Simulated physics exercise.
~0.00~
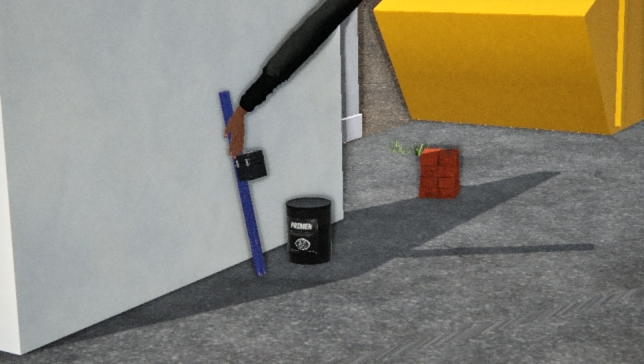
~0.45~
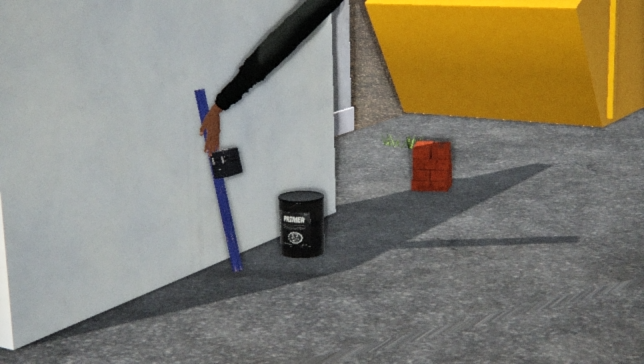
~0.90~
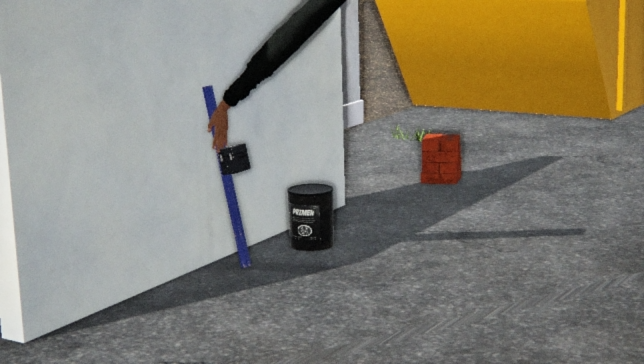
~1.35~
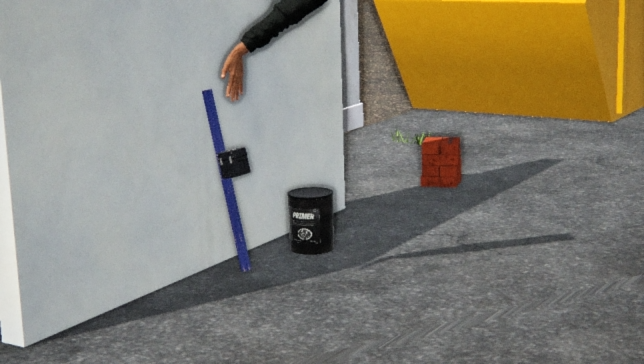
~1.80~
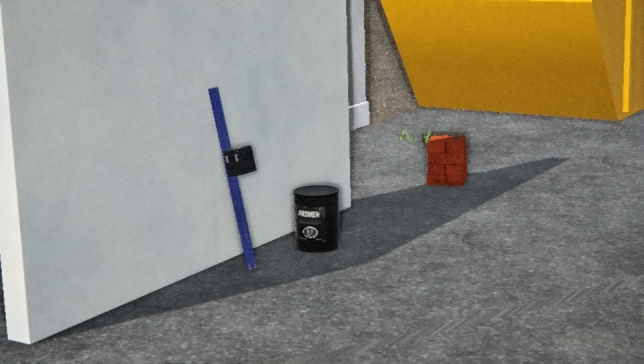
The clip opens with a dark-sleeved arm reaching down and a hand holding a blue pole against a pale grey wall, a small black box partway along it. A black pail stands just to the right, with a red brick-patterned block and a large yellow container farther back. As the view sways a little, the hand shifts the pole slightly left and keeps it leaning there. The fingers then let go, and the hand draws back above the pole. Finally the arm is out of view, and the pole still leans against the wall, with the pail unmoved beside it.
